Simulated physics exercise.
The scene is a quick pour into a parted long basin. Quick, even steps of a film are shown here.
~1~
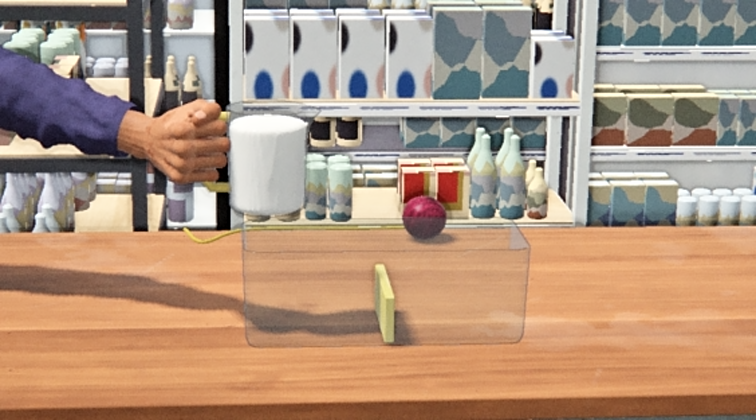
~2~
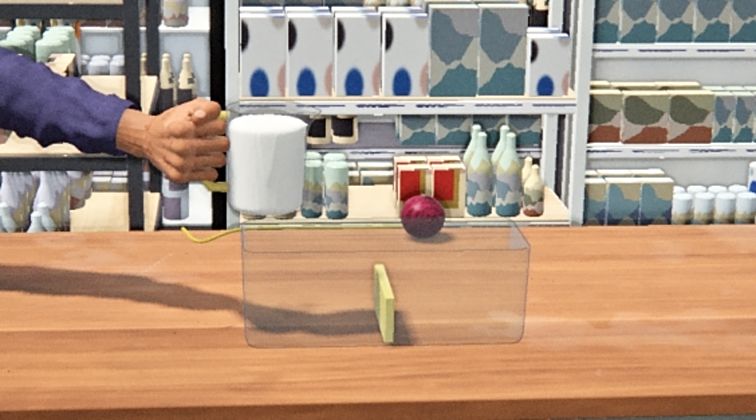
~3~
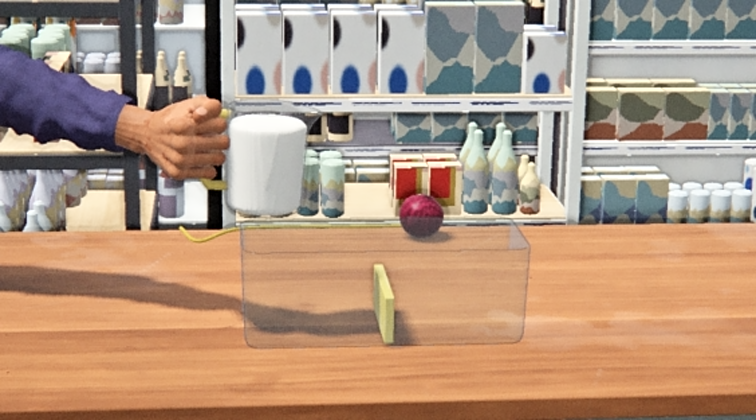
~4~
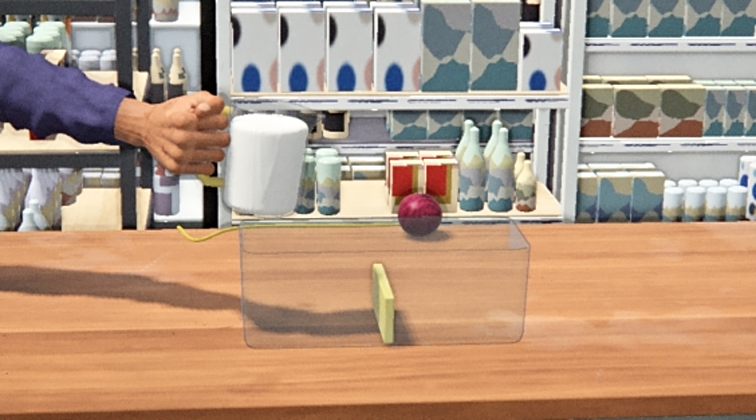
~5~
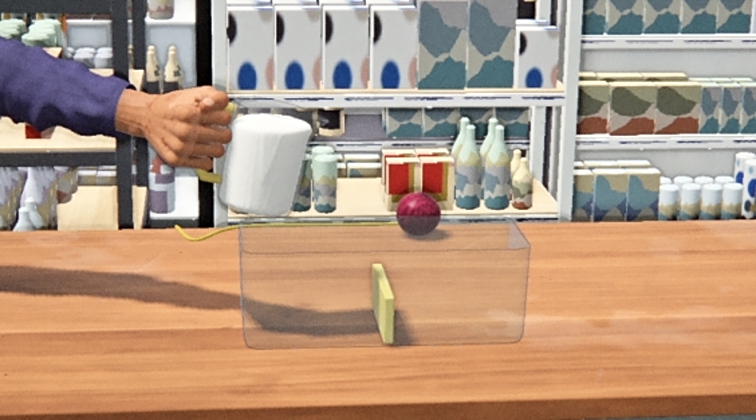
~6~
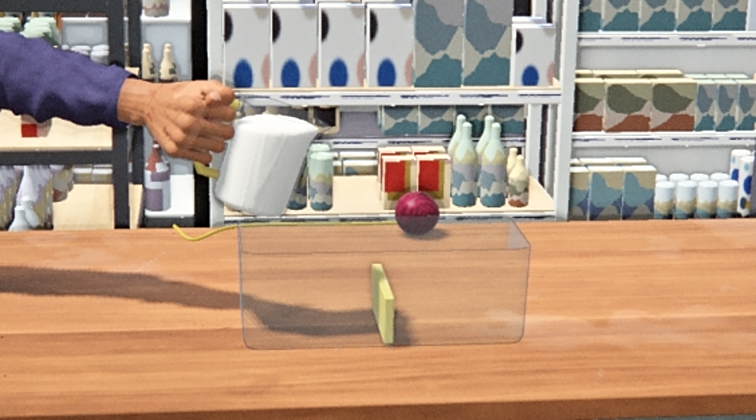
The footage shows a hand holding a white mug of milk above a clear long basin with a yellow-green dividing wall, a dark red ball behind it, as the hand gradually tilts the mug to the right.
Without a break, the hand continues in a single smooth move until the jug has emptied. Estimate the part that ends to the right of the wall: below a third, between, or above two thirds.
The share right of the wall is left smaller than one third.
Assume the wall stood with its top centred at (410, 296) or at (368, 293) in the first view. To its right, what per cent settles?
The first placement leaves close to 5 per cent, the second close to 40 per cent.
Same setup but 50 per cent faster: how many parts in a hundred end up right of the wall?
About 5 %.
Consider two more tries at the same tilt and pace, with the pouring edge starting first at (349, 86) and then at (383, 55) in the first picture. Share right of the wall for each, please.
Try one: 65 %; try two: 95 %.
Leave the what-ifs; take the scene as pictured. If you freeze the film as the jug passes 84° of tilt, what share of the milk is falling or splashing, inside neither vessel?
Estimate: Some 15 per cent.
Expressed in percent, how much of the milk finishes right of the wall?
Some 10 per cent.
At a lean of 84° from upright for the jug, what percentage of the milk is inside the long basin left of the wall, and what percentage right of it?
The left part holds 10 percent and the right part 5 percent.
A moment on, the jug is tipped on its side and 73 per cent is still to pour, 8 is left of the wall and 4 right of it.
Next, the jug is tipped right over and 17 per cent is still to pour, 64 is left of the wall and 9 right of it.
Then the jug is tipped right over and 1 per cent is still to pour, 87 is left of the wall and 10 right of it.
Later the jug is tipped right over and 0 per cent is still to pour, 87 is left of the wall and 10 right of it.
In the end 87 per cent lies left of the wall, 10 right of it and 3 outside.
